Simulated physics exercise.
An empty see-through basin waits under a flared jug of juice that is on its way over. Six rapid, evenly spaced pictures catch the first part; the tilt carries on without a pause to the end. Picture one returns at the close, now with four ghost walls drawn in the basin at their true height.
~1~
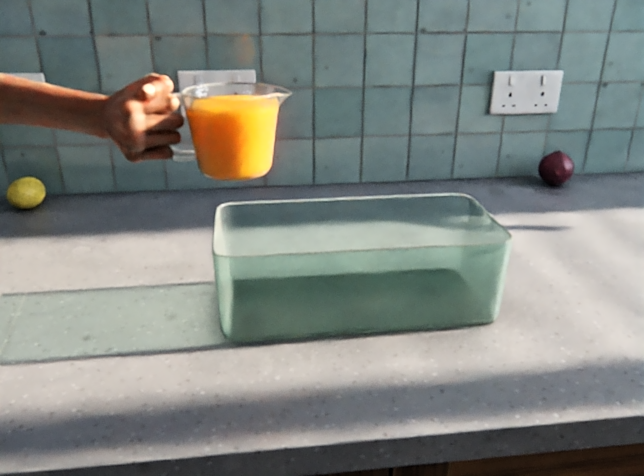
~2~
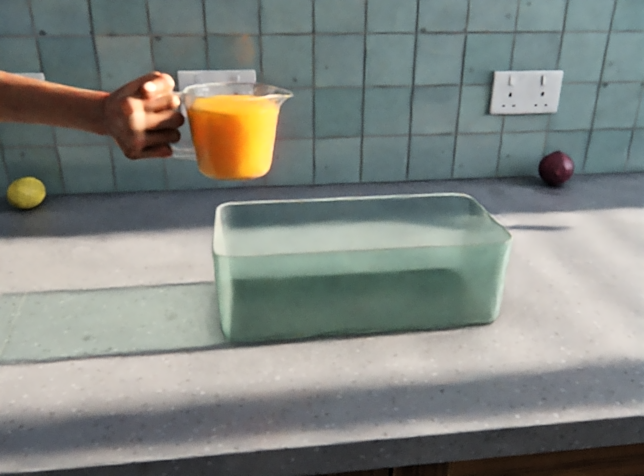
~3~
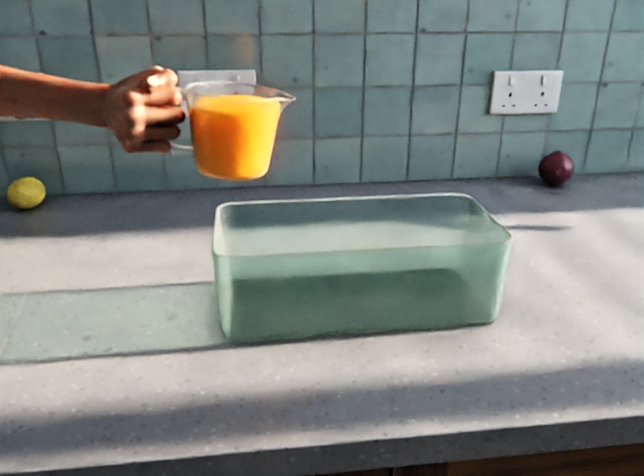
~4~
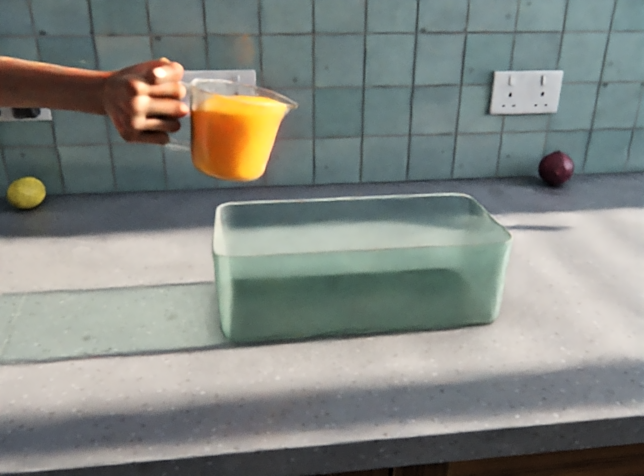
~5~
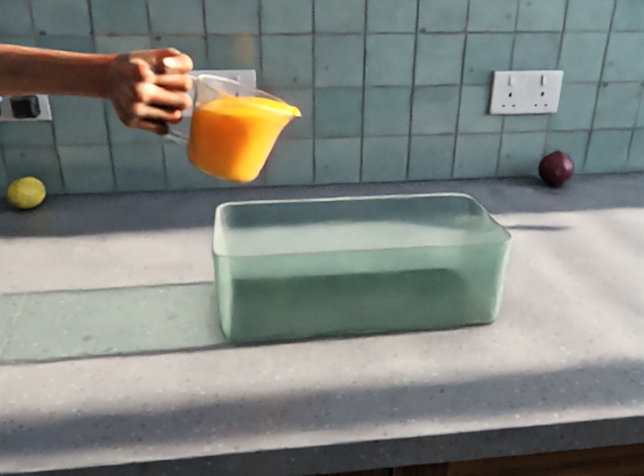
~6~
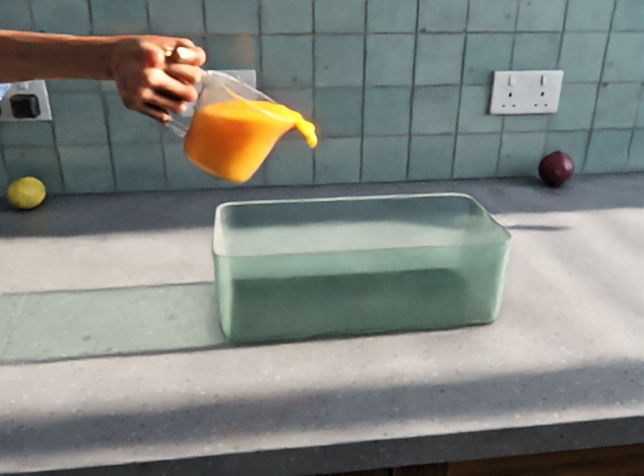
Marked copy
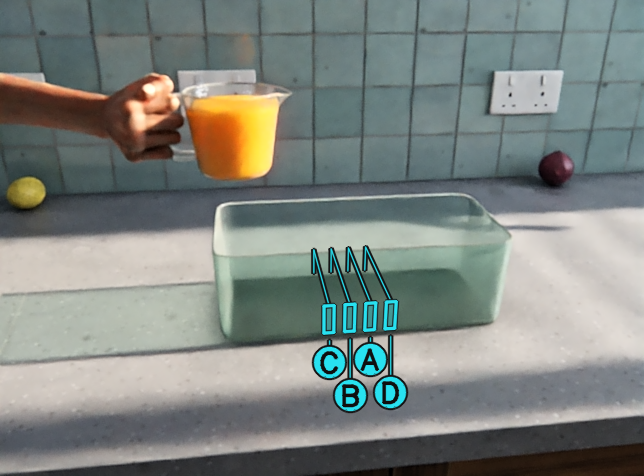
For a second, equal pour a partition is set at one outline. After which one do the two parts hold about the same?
It is B.
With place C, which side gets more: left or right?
More ends on the right.
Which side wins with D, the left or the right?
The left one.
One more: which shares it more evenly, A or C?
It is C.
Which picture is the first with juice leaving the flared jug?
Picture 6.
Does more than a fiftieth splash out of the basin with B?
No.
In cyan, A at (370, 337); B at (350, 339); C at (329, 340); D at (390, 336).
If A is chosen, about 89 % ends left of the wall and 10 % right of it.
If B is chosen, about 49 % ends left of the wall and 50 % right of it.
If C is chosen, about 21 % ends left of the wall and 78 % right of it.
If D is chosen, about 92 % ends left of the wall and 7 % right of it.
